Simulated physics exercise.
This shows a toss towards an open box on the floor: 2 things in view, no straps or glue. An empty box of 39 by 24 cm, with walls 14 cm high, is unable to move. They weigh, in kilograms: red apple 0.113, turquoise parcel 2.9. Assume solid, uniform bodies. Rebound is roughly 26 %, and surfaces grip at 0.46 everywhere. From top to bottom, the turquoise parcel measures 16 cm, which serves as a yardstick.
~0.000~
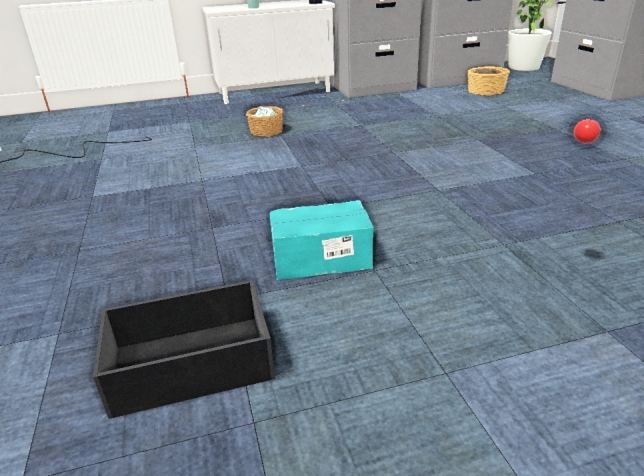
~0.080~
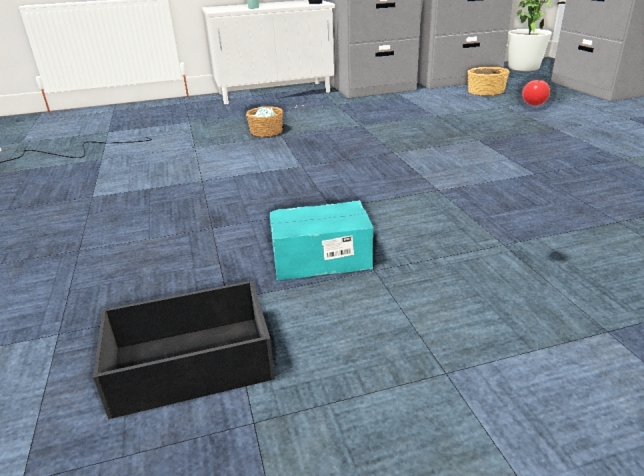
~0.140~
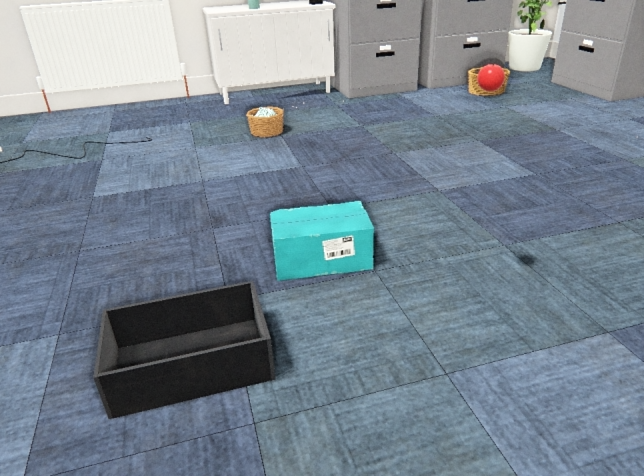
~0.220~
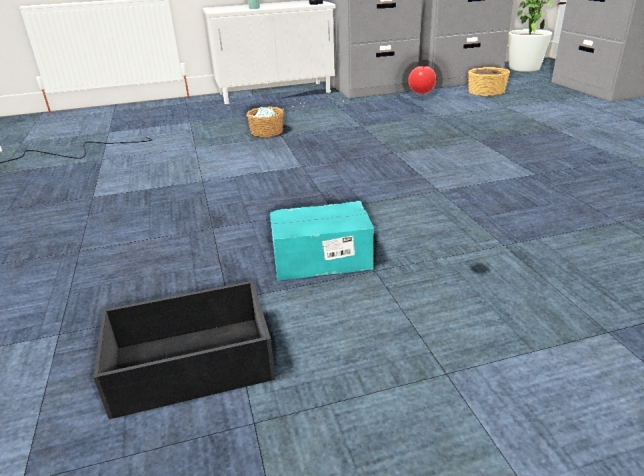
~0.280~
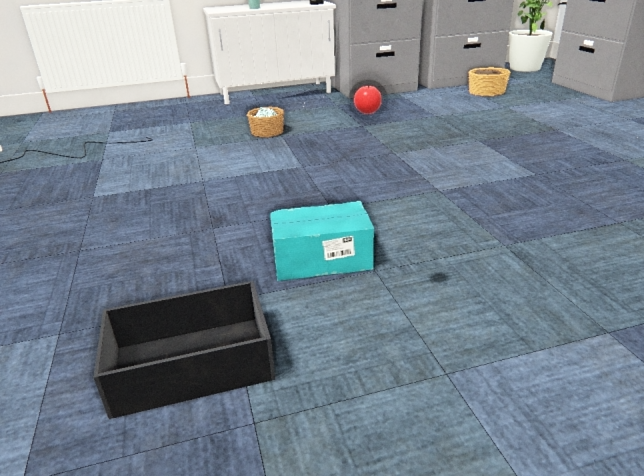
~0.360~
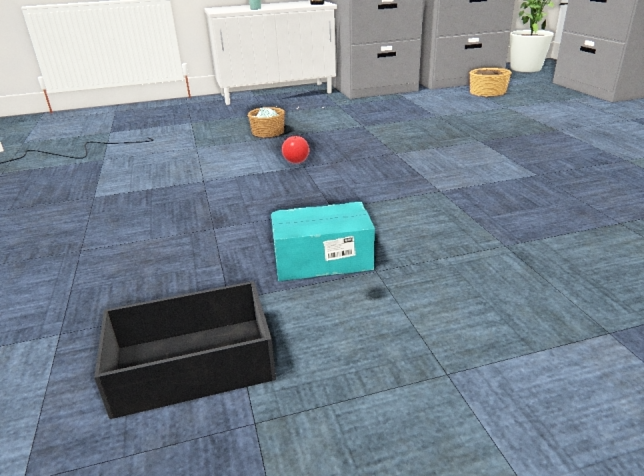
On a blue carpeted office floor, a red ball arcs leftward through the air, rising then dropping behind a still turquoise parcel.
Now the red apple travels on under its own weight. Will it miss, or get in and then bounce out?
Pretty sure the box retains it.
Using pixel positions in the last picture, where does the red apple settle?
Close to (198, 336).
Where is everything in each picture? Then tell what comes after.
In the first picture, 114 cm from the box's middle; red apple (587, 131); turquoise parcel (320, 239).
In the second picture, 96 cm from the box's middle; red apple (536, 93); turquoise parcel (320, 239).
In the third picture, 83 cm from the box's middle; red apple (491, 78); turquoise parcel (321, 240).
In the fourth picture, 65 cm from the box's middle; red apple (423, 80); turquoise parcel (321, 240).
In the fifth picture, 51 cm from the box's middle; red apple (368, 100); turquoise parcel (321, 240).
In the sixth picture, 33 cm from the box's middle; red apple (296, 150); turquoise parcel (322, 240).
Around 0.56 s, apple inside the box; red apple near (145, 353).
Around 0.76 s, apple inside the box; red apple near (155, 344).
Finally (2.5 s), apple inside the box; turquoise parcel still in place (within 10 cm). Final places as that camera would see them, red apple near (198, 336).
